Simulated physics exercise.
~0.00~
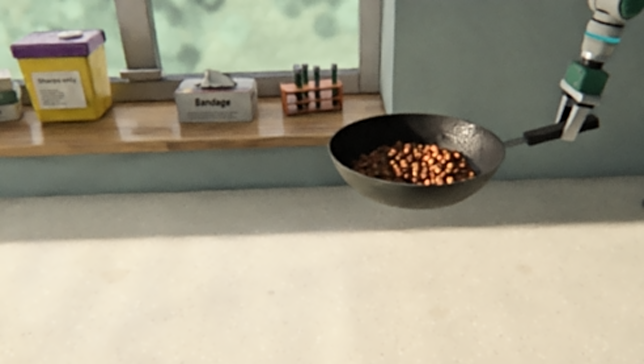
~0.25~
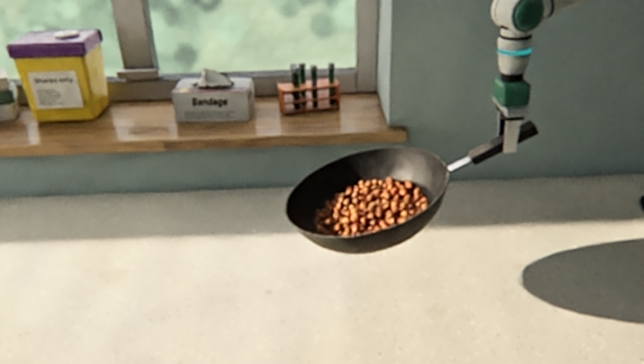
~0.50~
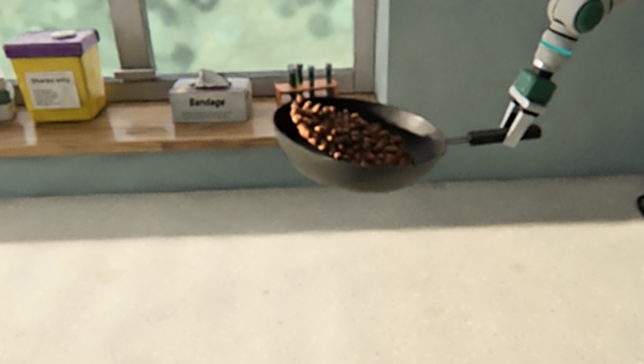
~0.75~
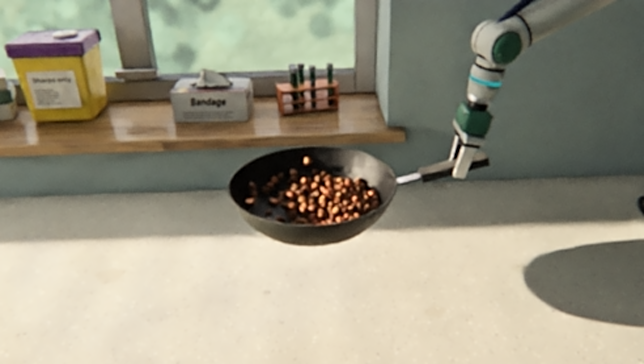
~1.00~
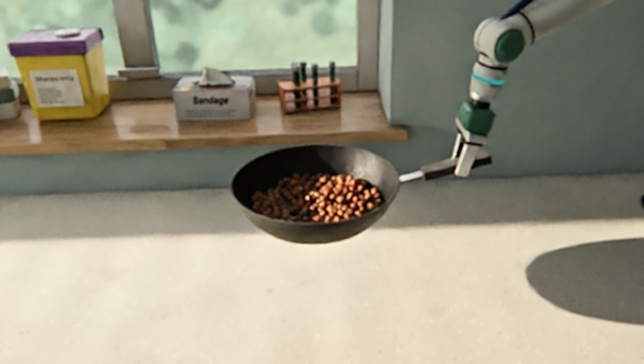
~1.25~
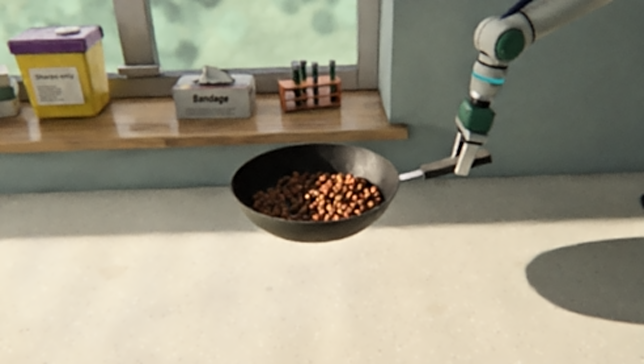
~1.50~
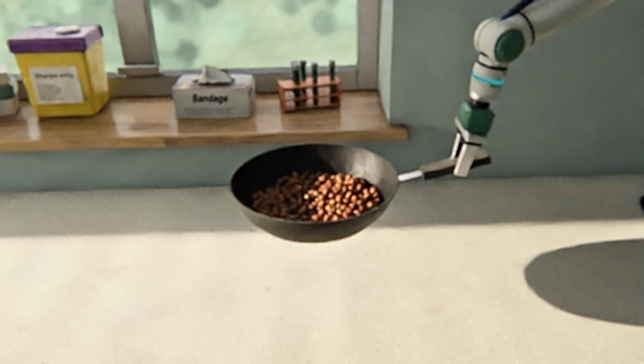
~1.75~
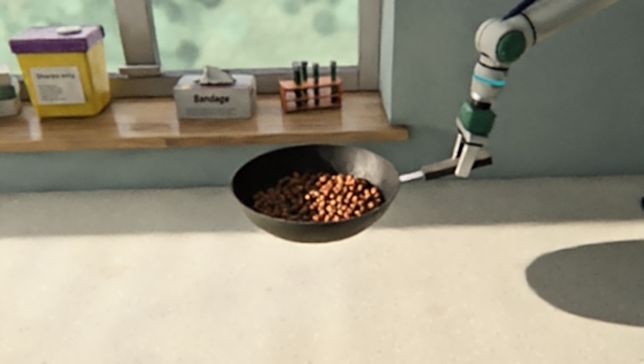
A robot arm holding a dark frying pan of hazelnuts swung it left and down, jerked it up so the nuts slid toward the far side, then lowered and leveled it, holding it still with the nuts all inside.
